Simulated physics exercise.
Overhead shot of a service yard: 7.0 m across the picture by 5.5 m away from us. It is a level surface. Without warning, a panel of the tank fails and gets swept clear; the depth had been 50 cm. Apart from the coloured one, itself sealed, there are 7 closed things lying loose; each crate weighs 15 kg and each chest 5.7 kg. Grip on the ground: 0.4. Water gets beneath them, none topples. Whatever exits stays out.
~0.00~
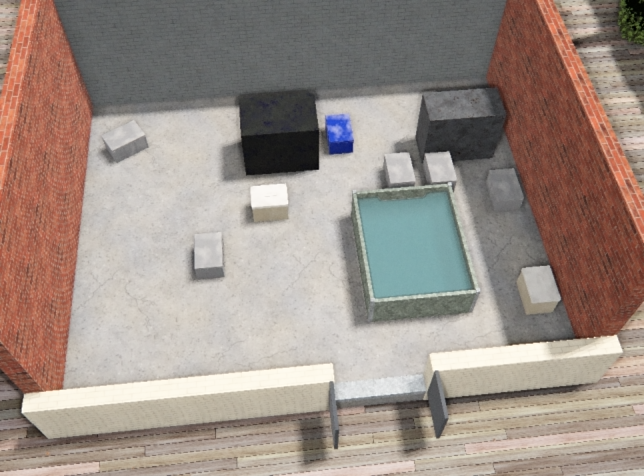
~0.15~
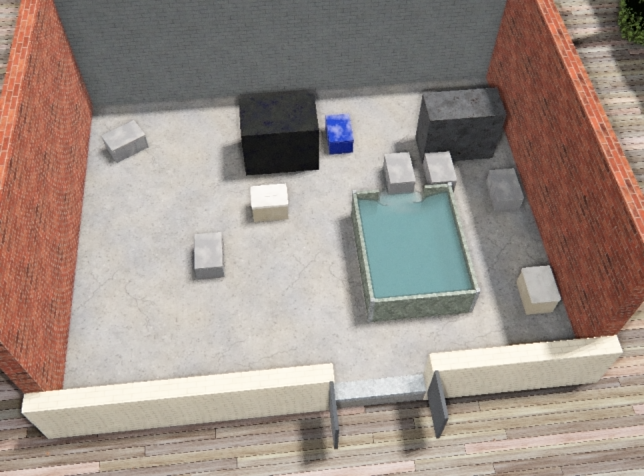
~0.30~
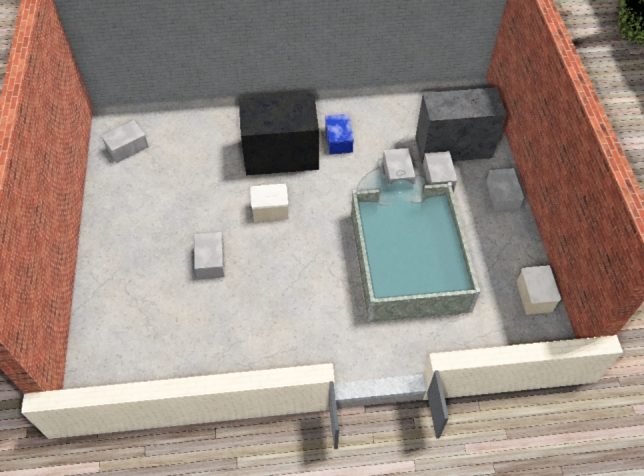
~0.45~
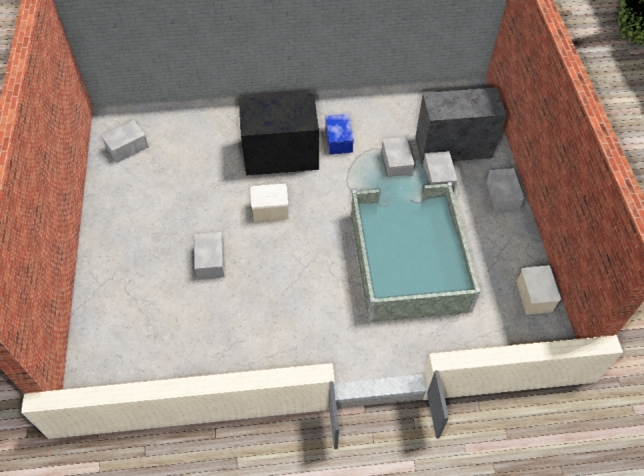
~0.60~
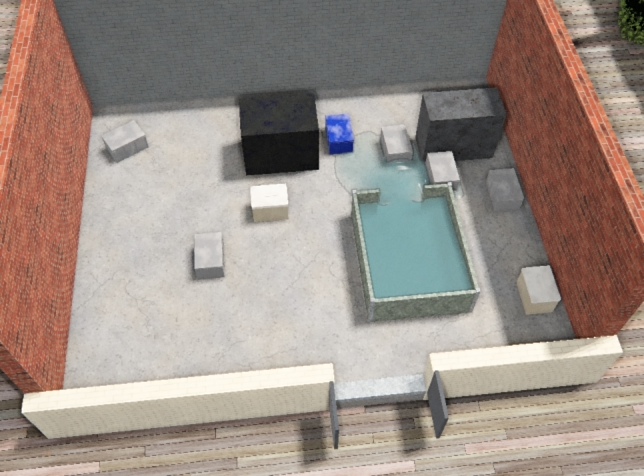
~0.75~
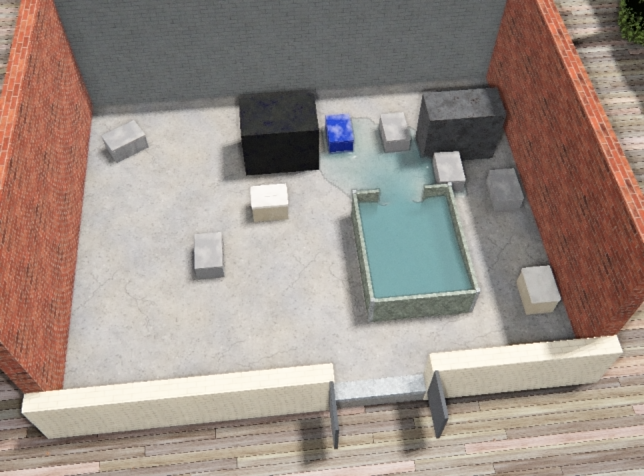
Water pours through a gap in the far wall of a raised tank in a walled yard and spreads thinly over the floor, pushing one grey box back beside the blue crate, then nudging a second grey box slightly.
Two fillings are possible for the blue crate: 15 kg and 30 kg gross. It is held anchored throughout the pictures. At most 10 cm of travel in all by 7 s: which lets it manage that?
Ballast needed: Beyond both.
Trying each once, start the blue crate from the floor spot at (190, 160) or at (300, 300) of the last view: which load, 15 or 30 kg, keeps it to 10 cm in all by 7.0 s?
Well, the little one does for the first, the little one does for the second.
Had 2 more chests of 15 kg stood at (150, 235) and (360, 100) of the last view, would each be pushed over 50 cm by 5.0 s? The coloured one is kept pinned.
One after the other: Does not reach it, then goes beyond it.
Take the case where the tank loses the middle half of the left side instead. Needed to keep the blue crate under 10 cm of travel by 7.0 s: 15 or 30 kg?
Note: Low mass sufficient.
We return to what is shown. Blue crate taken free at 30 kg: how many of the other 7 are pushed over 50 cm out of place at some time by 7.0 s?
By my count, 3.
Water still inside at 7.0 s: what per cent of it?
100 %.
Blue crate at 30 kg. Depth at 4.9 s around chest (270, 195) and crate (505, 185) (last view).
1 and 4 cm.
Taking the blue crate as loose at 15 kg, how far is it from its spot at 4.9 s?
I'd put it at roughly 300 cm.
After 1.4 s the blue crate would be 52 cm from its start with 15 kg and 15 cm from its start with 30 kg; 9 cm of water round it then.
After 3.1 s the blue crate would be 196 cm from its start with 15 kg and 84 cm from its start with 30 kg; 10 cm of water round it then.
After 4.9 s the blue crate would be 283 cm from its start with 15 kg and 94 cm from its start with 30 kg; 7 cm of water round it then.
After 7.0 s the blue crate would be 286 cm from its start with 15 kg and 94 cm from its start with 30 kg; 5 cm of water round it then.
